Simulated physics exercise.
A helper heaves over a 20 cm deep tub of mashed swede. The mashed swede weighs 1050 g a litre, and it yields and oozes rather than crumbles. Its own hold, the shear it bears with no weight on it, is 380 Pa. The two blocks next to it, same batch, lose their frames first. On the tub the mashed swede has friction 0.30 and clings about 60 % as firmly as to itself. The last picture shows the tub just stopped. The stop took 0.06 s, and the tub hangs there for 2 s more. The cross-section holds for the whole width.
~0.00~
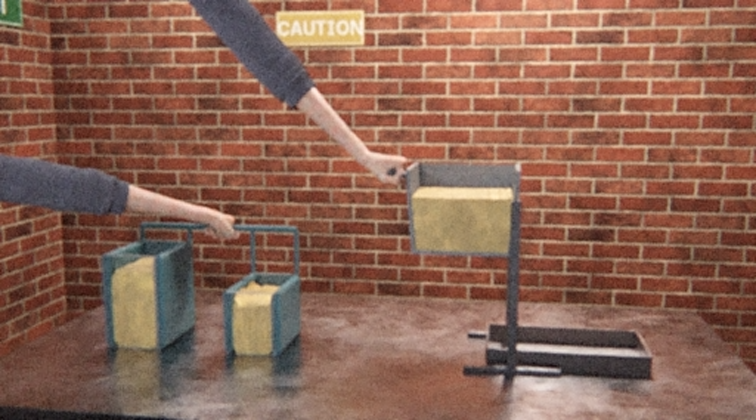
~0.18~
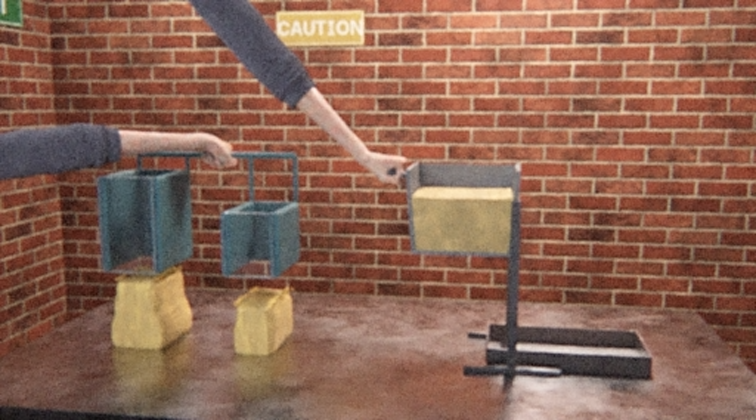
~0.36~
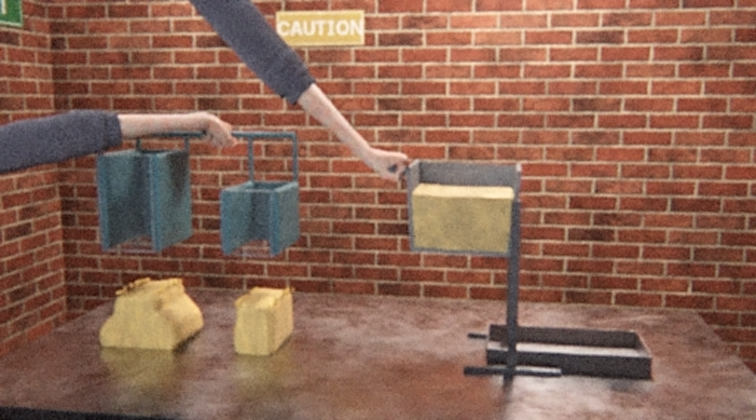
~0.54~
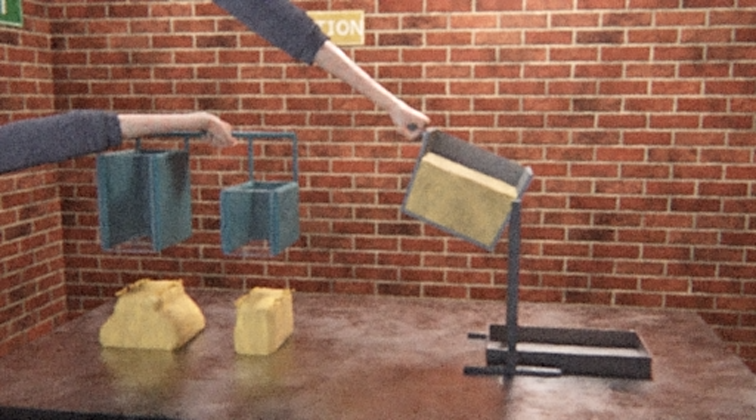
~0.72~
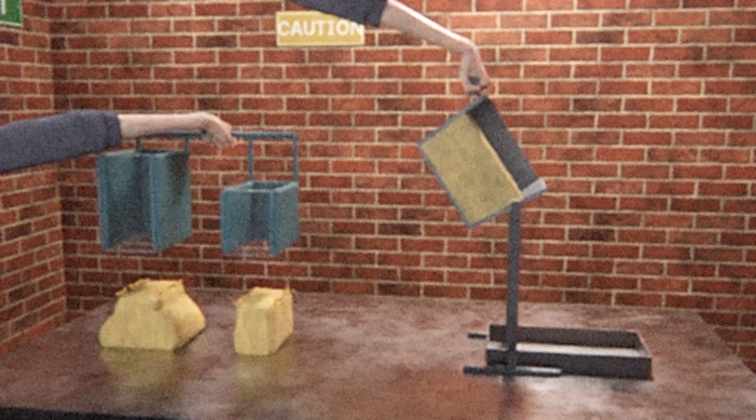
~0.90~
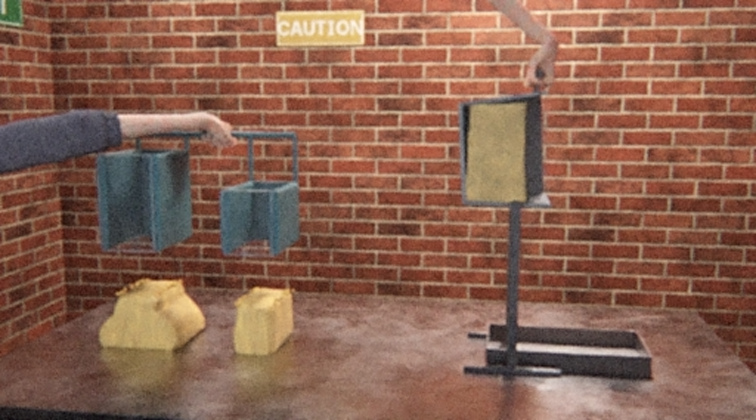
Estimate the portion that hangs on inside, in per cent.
Close to 49 per cent.
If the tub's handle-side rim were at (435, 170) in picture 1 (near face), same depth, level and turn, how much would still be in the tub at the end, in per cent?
In that case some 80 per cent.
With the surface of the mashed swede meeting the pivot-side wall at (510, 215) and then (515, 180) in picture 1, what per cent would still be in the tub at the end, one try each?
In turn about 70 %, 40 %.
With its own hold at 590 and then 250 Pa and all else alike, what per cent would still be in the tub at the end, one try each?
In turn about 60 %, 40 %.
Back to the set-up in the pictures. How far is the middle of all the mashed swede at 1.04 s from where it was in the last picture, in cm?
Some 6 cm.
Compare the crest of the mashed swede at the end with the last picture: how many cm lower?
About 15 cm.
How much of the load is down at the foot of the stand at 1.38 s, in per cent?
Near 0 %.
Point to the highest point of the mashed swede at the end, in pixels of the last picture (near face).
Near (493, 165).
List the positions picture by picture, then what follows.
Handle-side rim at (410, 171), tilt 0 degrees; highest point of the mashed swede at (497, 198); test blocks 22 cm, 14 cm high (left to right), in the first picture.
Handle-side rim at (410, 171), tilt 0 degrees; highest point of the mashed swede at (497, 198); test blocks 19 cm, 14 cm high (left to right), in the second picture.
Handle-side rim at (410, 168), tilt 2 degrees; highest point of the mashed swede at (415, 194); test blocks 15 cm, 14 cm high (left to right), in the third picture.
Handle-side rim at (430, 133), tilt 23 degrees; highest point of the mashed swede at (423, 161); test blocks 15 cm, 13 cm high (left to right), in the fourth picture.
Handle-side rim at (488, 96), tilt 57 degrees; highest point of the mashed swede at (463, 116); test blocks 15 cm, 13 cm high (left to right), in the fifth picture.
Handle-side rim at (547, 95), tilt 87 degrees; highest point of the mashed swede at (519, 104); test blocks 15 cm, 13 cm high (left to right), in the sixth picture.
By 1.04 s, the tub is at 87 degrees and holds 98 %.
By 1.21 s, the tub is at 87 degrees and holds 59 %.
By 1.38 s, the tub is at 87 degrees and holds 49 %.
By 1.55 s, the tub is at 87 degrees and holds 49 %.
By 2.90 s, at the end, the tub is at 87 degrees and holds 49 %.
